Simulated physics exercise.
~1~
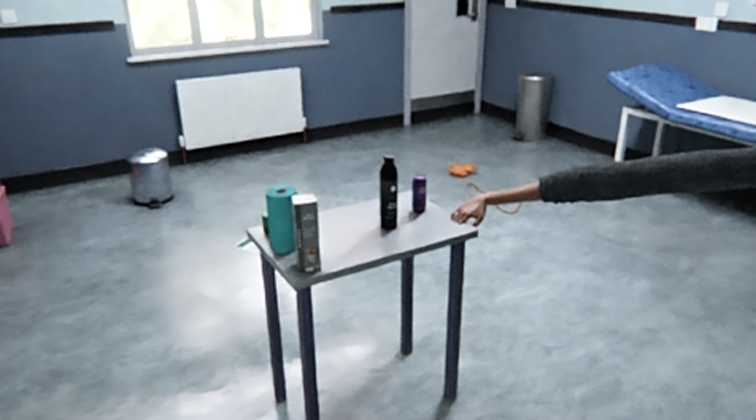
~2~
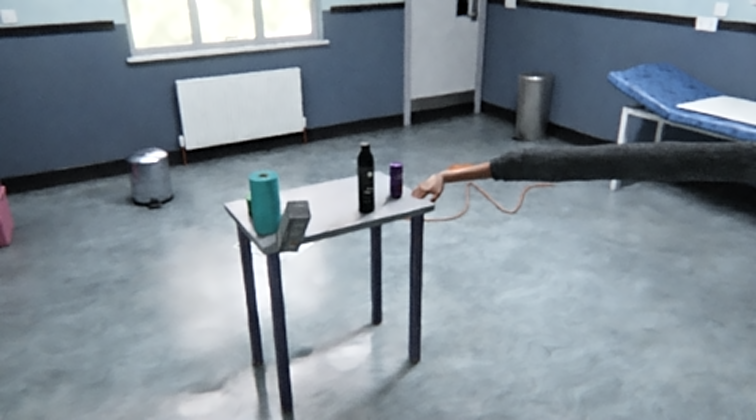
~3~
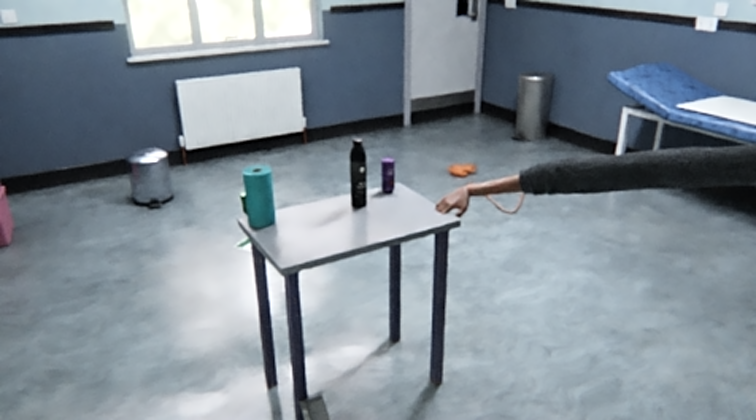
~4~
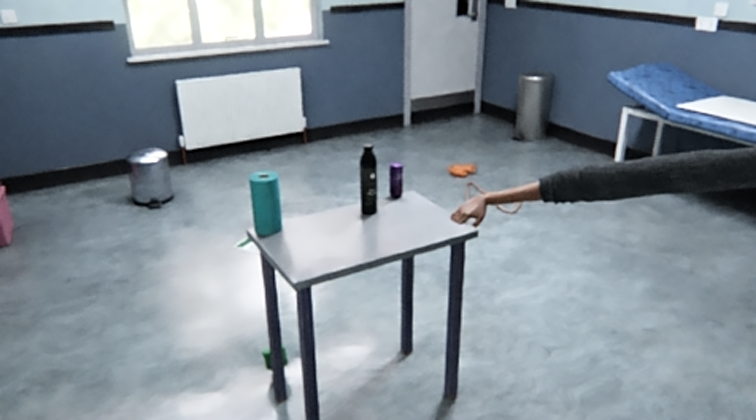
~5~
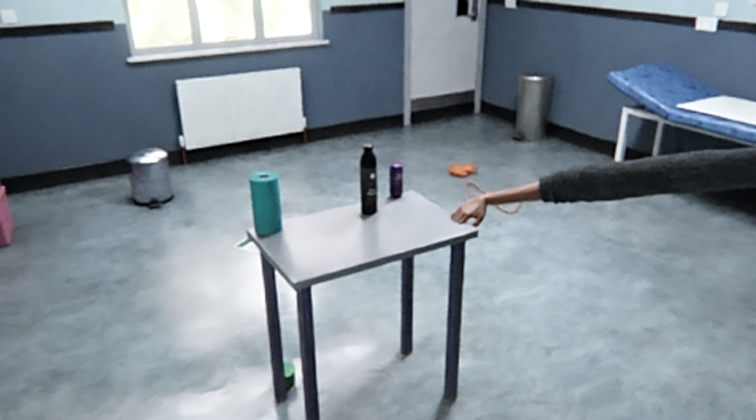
A hand jerks a small table back and forth, knocking a grey carton and green tub off.
